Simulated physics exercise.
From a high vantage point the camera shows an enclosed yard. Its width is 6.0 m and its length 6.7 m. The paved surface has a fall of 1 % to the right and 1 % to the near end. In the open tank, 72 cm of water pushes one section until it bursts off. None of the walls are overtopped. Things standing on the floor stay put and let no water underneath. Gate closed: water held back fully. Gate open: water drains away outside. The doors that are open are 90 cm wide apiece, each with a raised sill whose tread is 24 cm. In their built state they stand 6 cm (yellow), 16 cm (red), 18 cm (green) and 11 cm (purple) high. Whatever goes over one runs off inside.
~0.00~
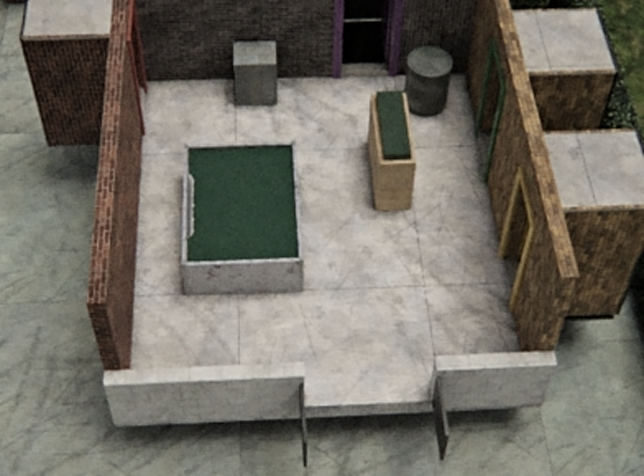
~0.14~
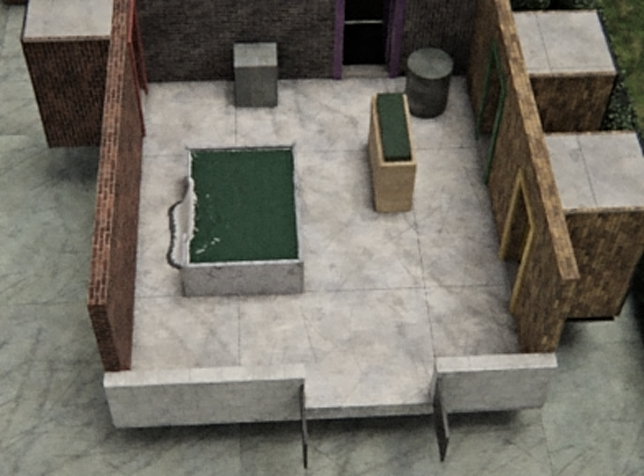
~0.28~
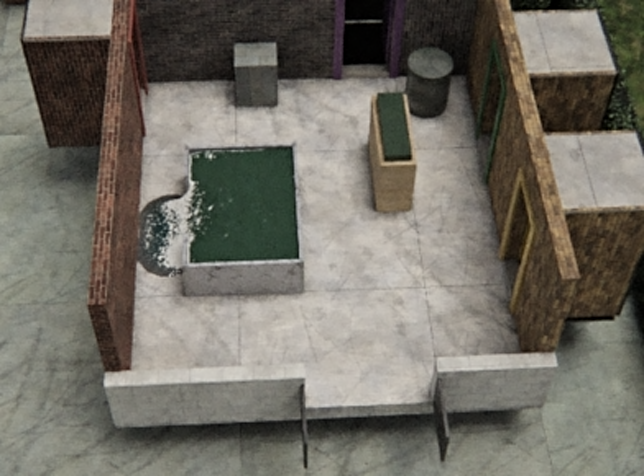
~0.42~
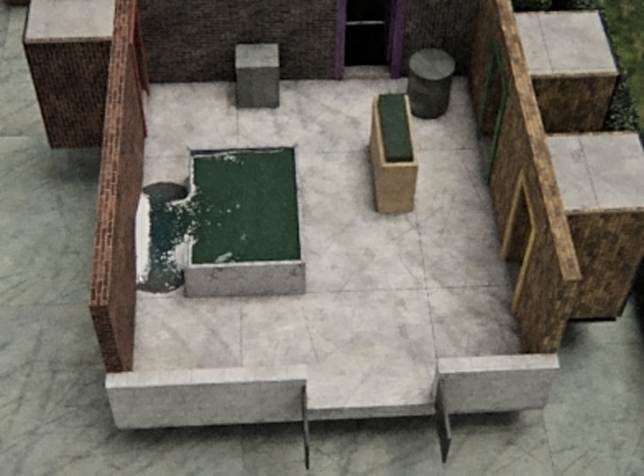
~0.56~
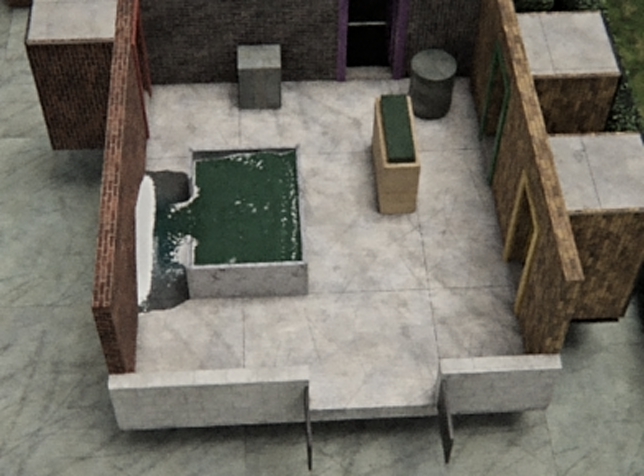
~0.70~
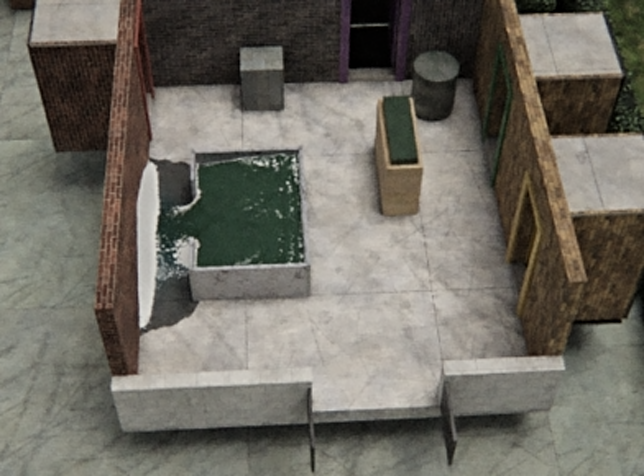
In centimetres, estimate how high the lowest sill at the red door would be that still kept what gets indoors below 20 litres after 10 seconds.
It comes to roughly 15 cm.
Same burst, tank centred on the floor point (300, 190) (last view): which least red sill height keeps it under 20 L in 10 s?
Roughly 17 centimetres.
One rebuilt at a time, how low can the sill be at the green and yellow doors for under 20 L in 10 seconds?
Close to 7.0 cm (green) and close to 9.5 cm (yellow).
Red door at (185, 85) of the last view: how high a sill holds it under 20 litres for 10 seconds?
Minimum: About 23 cm.
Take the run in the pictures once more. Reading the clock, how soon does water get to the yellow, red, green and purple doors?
Arrives: Yellow 4.0 s / red 1.1 s / green 4.5 s / purple 2.6 s.
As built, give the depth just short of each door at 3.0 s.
Door by door, in centimetres - yellow 0, red 11, green 0, purple 2.
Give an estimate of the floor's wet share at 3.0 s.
Close to 45 per cent is wet.
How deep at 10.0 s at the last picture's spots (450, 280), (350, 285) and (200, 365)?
Roughly 3, then 4, then 7 cm.
After 1.4 s water covers 20 % of the floor, deepest (55 cm) near (157, 241); 5 cm at the red door, 0 litres in over its 16 cm sill.
After 3.0 s water covers 45 % of the floor, deepest (31 cm) near (138, 404); 11 cm at the red door, 0 litres in over its 16 cm sill.
After 10.0 s water covers 95 % of the floor, deepest (16 cm) near (521, 388); 7 cm at the red door, 15 litres in over its 16 cm sill.
At the red door as built, the water arrived by 1.1 s and peaked near 19 cm at 4.4 s.
With a sill of 12.5 cm, 40 litres would have come in within the 10 s; with 17 cm, 11 litres. So under 20 litres takes about 15 cm.
